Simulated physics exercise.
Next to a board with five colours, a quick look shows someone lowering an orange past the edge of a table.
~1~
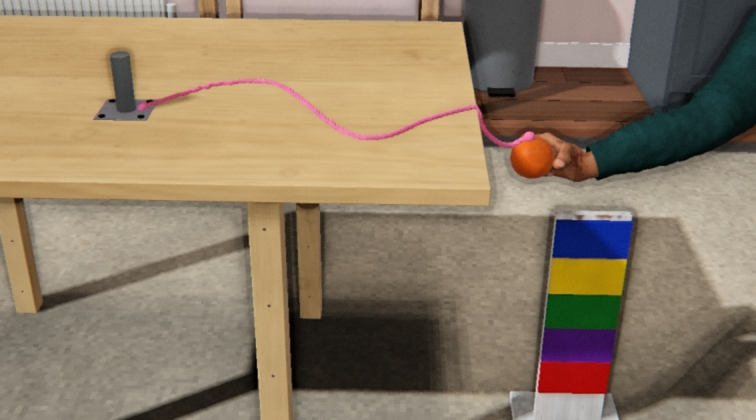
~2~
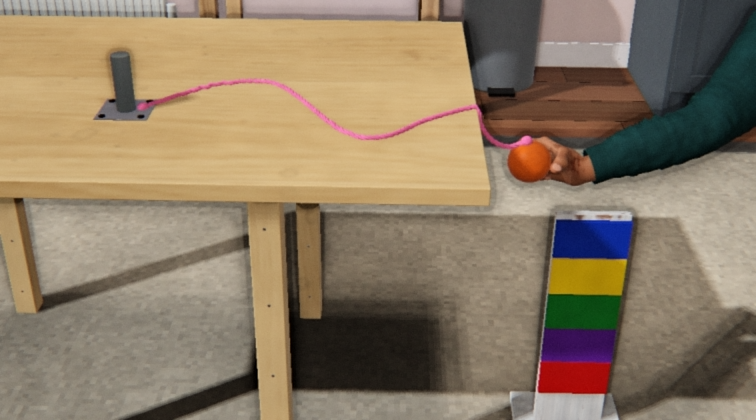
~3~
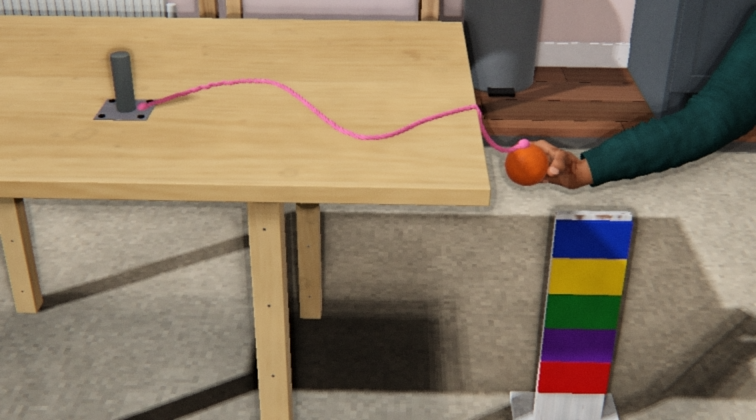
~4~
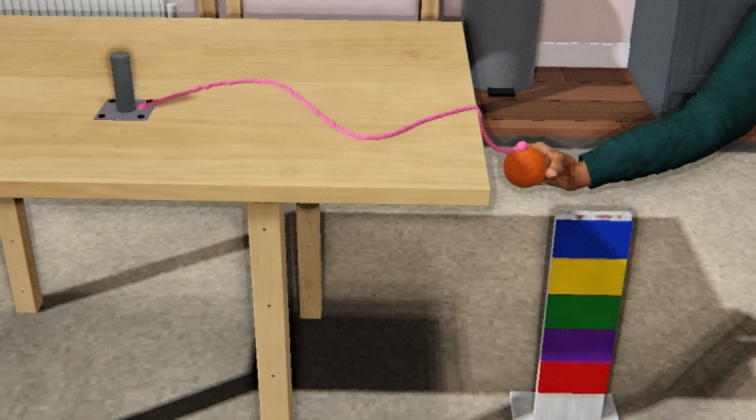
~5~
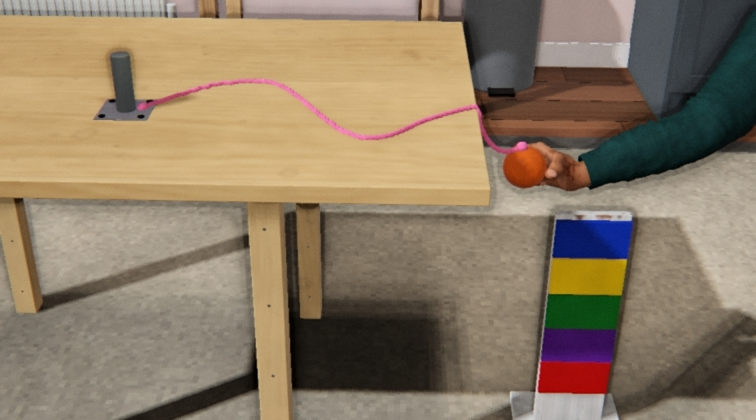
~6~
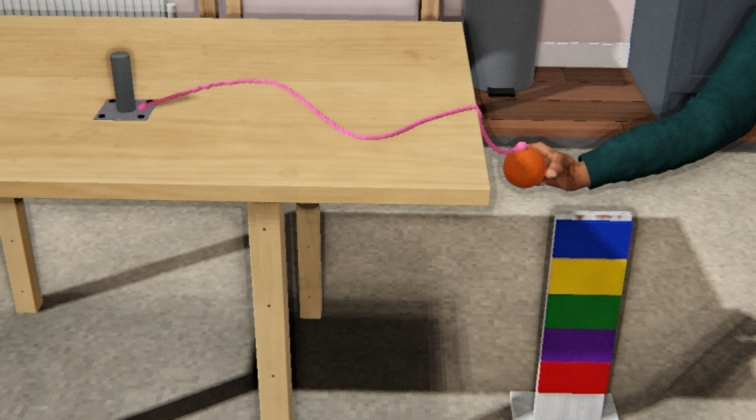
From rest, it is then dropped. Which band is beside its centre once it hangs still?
The green band.
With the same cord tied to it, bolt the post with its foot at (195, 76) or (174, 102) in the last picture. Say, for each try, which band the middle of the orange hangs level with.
First try: Purple; second try: Purple.
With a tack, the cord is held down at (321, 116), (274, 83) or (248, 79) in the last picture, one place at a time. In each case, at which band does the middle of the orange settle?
Going through the tries in order, you get blue, yellow and yellow.
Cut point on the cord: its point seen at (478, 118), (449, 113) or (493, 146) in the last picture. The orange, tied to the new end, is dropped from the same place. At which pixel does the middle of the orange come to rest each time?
Case by case: (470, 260), (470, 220) and (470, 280).
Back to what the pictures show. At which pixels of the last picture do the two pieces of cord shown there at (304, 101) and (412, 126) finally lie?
They go to (365, 104) and to (475, 153).
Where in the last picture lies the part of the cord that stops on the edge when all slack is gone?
That point sits at about (369, 138).
A little later, orange near (474, 286); level with yellow.
Next, orange near (458, 298); level with green.
When it is over, orange near (466, 305); level with green. Its middle rests at the green band.
